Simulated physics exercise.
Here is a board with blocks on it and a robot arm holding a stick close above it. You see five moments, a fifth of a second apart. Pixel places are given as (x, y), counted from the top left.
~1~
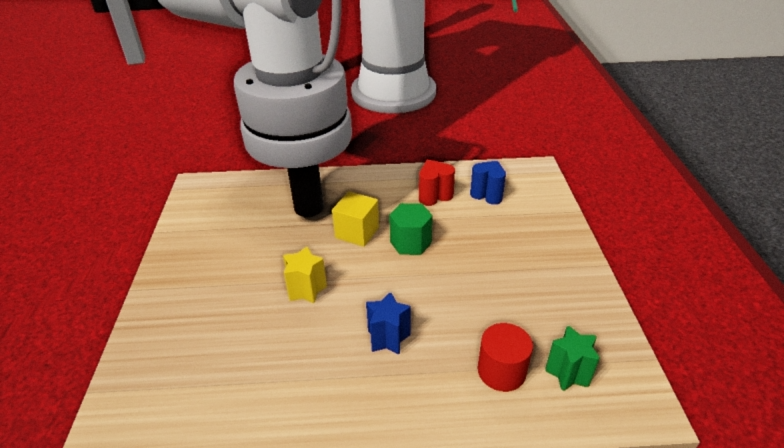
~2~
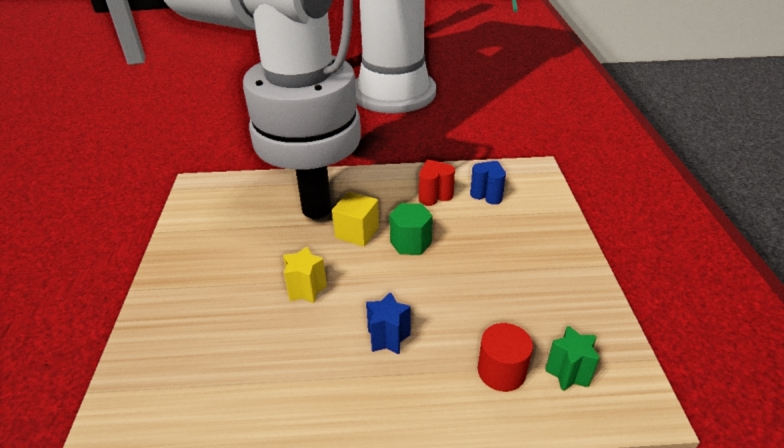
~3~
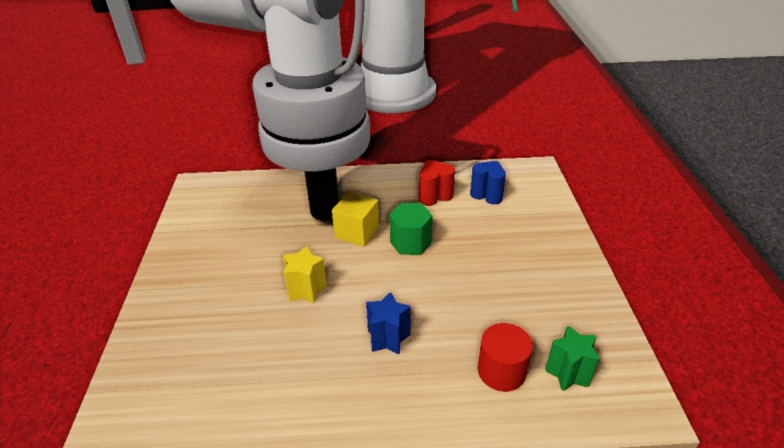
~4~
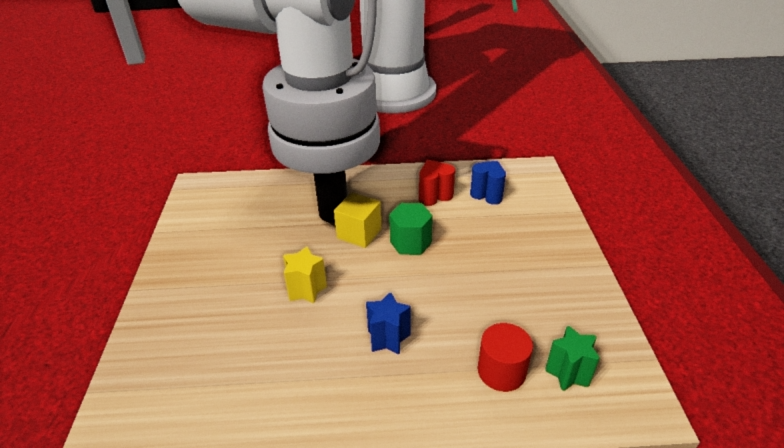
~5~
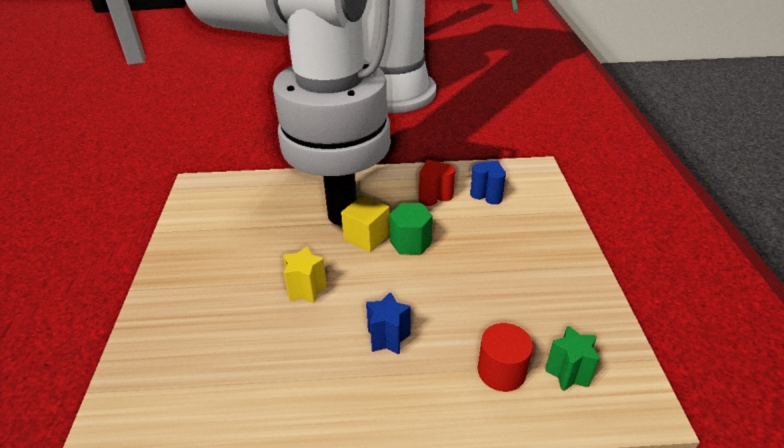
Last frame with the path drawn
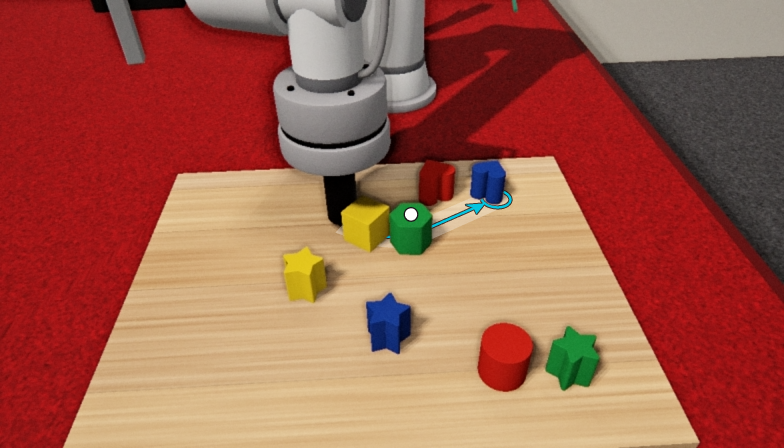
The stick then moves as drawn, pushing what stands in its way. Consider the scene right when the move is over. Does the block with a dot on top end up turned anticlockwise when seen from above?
I expect so.
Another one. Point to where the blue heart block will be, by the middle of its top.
Answer: (506, 158).
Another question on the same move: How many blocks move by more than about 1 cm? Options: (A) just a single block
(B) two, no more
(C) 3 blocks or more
The one that fits is C, 3 blocks or more.
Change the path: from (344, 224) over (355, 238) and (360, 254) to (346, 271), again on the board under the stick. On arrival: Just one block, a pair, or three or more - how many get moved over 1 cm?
Expect two.
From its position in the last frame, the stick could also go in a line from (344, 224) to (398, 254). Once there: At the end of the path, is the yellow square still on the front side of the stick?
Yes, it checks out.
The drawn path runs from (344, 224) through (399, 237) and (450, 218) to (496, 199); the dot is on the green six-sided block.
The first path, step by step. One third of the way, stick at (399, 229); yellow square at (418, 228), turned 35° clockwise; green six-sided block at (461, 230), turned 45° anticlockwise.
Two thirds of the way, stick at (452, 210); yellow square at (420, 228), turned 40° clockwise; green six-sided block at (461, 230), turned 45° anticlockwise.
At the end, stick at (497, 191); yellow square at (420, 228), turned 40° clockwise; green six-sided block at (461, 230), turned 45° anticlockwise; red heart block not moved; blue heart block at (506, 158).
